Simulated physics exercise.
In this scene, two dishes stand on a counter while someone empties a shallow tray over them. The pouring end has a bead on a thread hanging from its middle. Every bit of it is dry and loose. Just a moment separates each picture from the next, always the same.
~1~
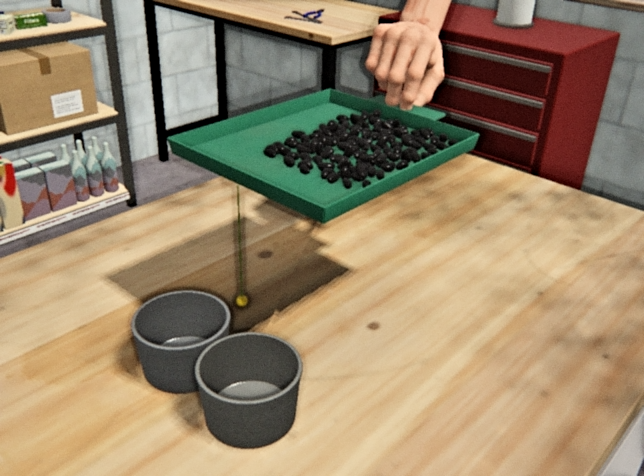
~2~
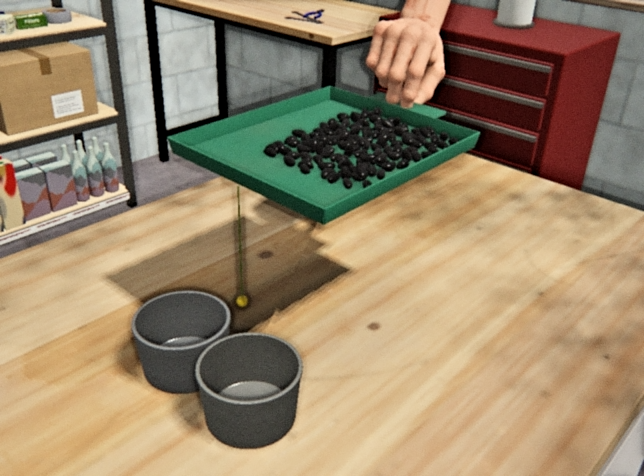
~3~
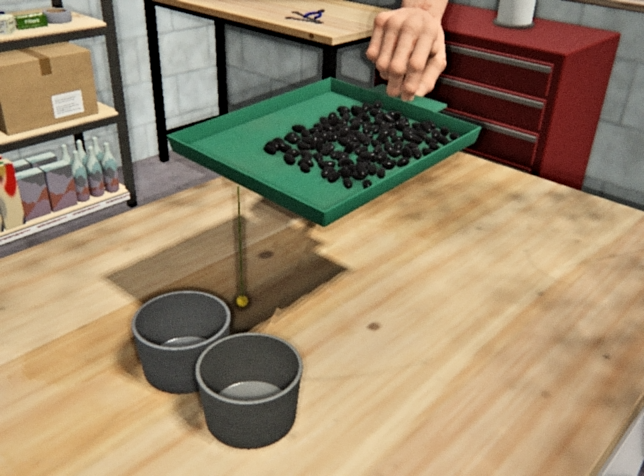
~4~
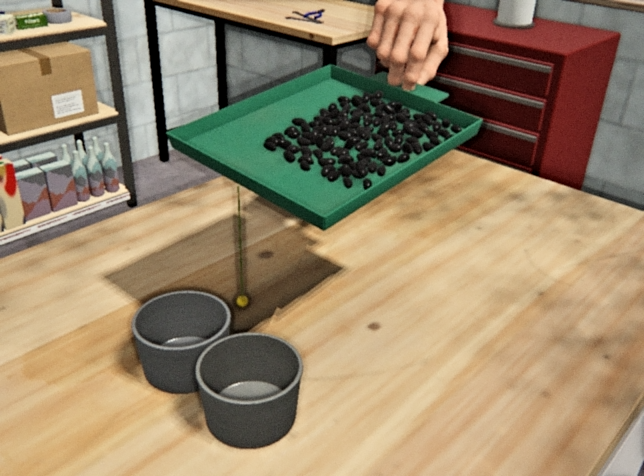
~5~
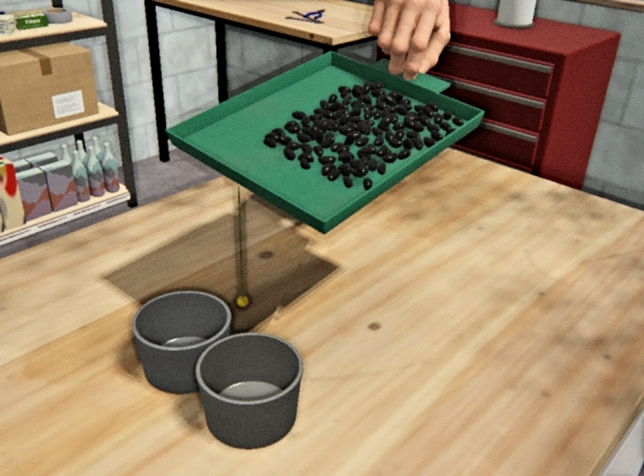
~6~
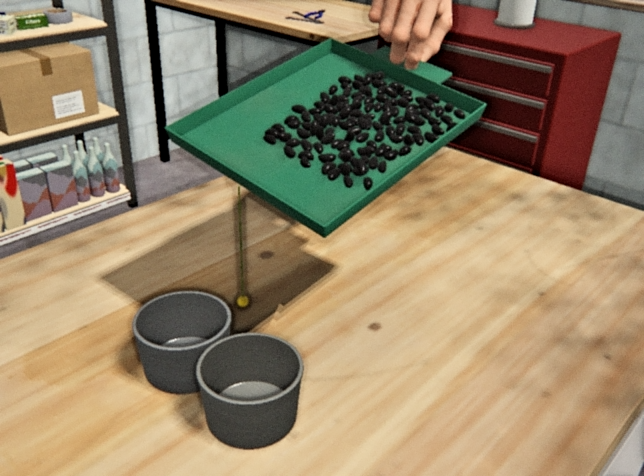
Green tray of black beans tilting gradually in a hand's grip, its near right corner dipping, above two gray dishes on a wooden counter.
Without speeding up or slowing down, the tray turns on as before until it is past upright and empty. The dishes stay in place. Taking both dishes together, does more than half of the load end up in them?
No.
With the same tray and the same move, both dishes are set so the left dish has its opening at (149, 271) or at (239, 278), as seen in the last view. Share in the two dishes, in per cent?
It comes to near 0 per cent the first time and near 10 per cent the second time.
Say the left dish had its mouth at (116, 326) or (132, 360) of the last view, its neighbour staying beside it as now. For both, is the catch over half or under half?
The pair would catch the lesser share the first time and the lesser share the second time.
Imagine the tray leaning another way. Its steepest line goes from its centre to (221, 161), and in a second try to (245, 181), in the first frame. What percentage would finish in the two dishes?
40 per cent, then 80 per cent.
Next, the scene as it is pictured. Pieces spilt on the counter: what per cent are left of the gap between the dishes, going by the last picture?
0 %, near enough.
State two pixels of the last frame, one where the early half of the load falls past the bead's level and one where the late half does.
Around (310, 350) and then (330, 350).
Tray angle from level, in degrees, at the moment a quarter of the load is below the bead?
My estimate is some 110 degrees.
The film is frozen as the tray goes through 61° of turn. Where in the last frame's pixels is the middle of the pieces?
The middle of the load sits near (337, 151).
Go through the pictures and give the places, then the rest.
Corners of the pouring end near (172, 138) and (324, 205), level; middle of the load near (365, 147), black beans; left dish near (144, 359); right dish near (211, 412); bead on its thread near (242, 301), in the first picture.
Corners of the pouring end near (172, 137) and (325, 207), level; middle of the load near (365, 146), in the second picture.
Corners of the pouring end near (171, 135) and (324, 210), tipped barely, lowest at the right corner; middle of the load near (366, 142), in the third picture.
Corners of the pouring end near (171, 132) and (324, 214), tipped a little, lowest at the right corner; middle of the load near (366, 136), in the fourth picture.
Corners of the pouring end near (170, 130) and (324, 219), tipped a little, lowest at the right corner; middle of the load near (367, 130), in the fifth picture.
Corners of the pouring end near (169, 127) and (324, 223), tipped clearly, lowest at the right corner; middle of the load near (367, 125); left dish near (145, 360); right dish near (212, 412), in the sixth picture.
Shortly afterwards, tray tipped steeply; all but a few on the tray; only a few in the air.
Next, tray tipped past a quarter turn; all but a few on the tray; only a few in the right dish; only a few outside both.
Some moments later, tray tipped past a quarter turn; near a quarter in the right dish; near two thirds outside both.
In the end, tray tipped past a quarter turn; near a quarter in the right dish; none at all in the left dish; near two thirds outside both.
